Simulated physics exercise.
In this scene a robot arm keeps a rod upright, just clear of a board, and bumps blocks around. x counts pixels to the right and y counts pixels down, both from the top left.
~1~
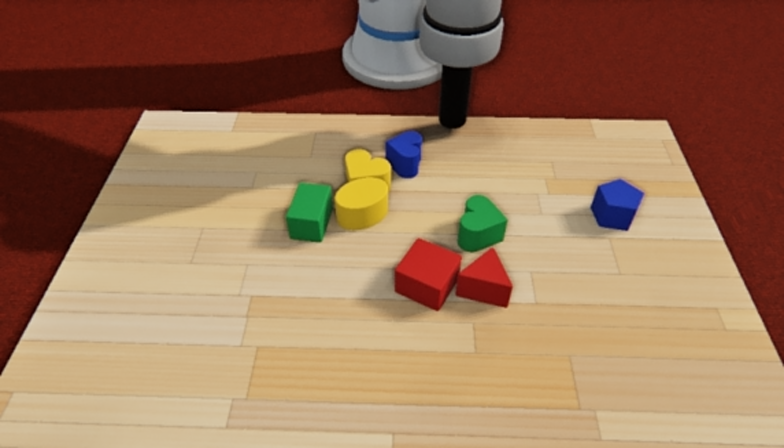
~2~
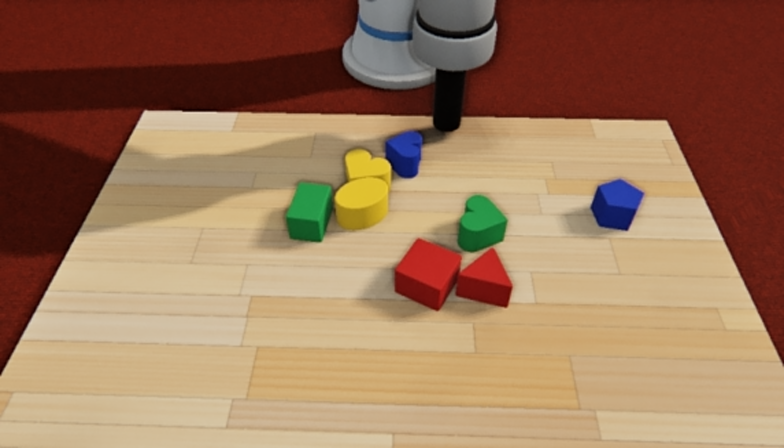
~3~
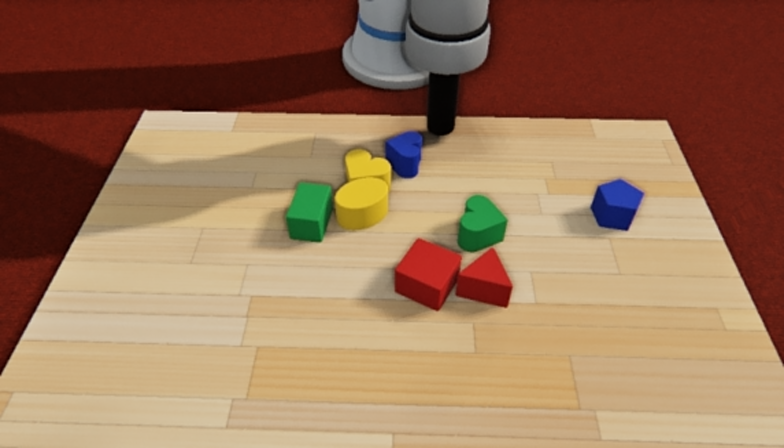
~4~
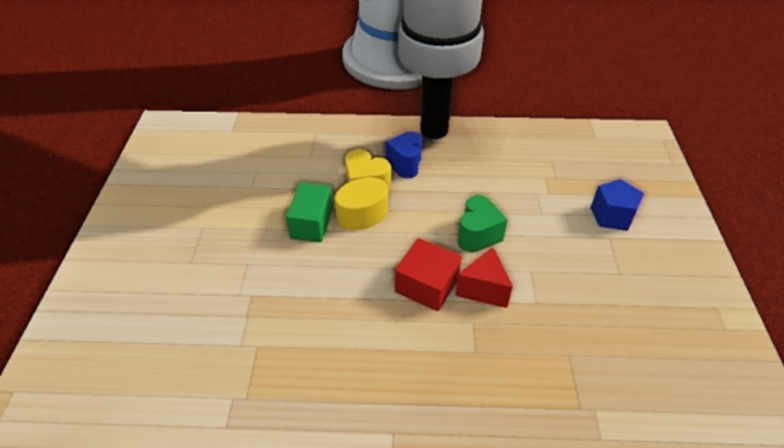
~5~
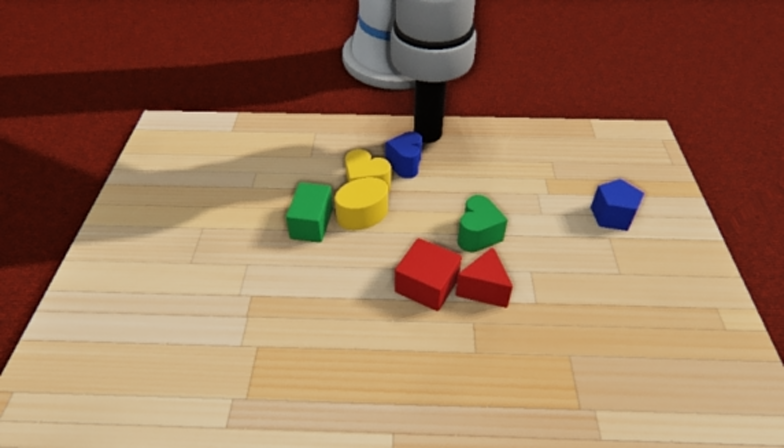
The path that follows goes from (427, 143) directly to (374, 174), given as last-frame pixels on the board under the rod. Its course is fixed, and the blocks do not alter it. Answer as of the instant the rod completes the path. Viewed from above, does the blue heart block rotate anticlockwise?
I'd say yes.
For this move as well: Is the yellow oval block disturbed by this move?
It is moved off its spot.
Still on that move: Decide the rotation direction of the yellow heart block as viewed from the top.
The turn is clockwise.
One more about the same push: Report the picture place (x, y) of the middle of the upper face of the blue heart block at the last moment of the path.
My prediction: (376, 177).
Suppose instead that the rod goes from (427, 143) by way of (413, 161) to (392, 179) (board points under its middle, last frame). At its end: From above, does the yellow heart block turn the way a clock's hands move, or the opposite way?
It goes clockwise.
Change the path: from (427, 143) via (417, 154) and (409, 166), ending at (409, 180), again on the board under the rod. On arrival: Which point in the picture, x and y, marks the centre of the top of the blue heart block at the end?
So, by the moment the path ends, you'll find the top centre of the blue heart block at (382, 175).
On the path given first. Halfway along, rod at (401, 151); yellow oval block at (356, 199); yellow heart block at (360, 168), turned 25° clockwise; blue heart block at (392, 159), turned 25° anticlockwise.
At the end, rod at (374, 167); green rectangular block at (299, 207); yellow oval block at (338, 223), turned 30° anticlockwise; yellow heart block at (342, 185), turned 45° clockwise; blue heart block at (376, 177), turned 60° anticlockwise.
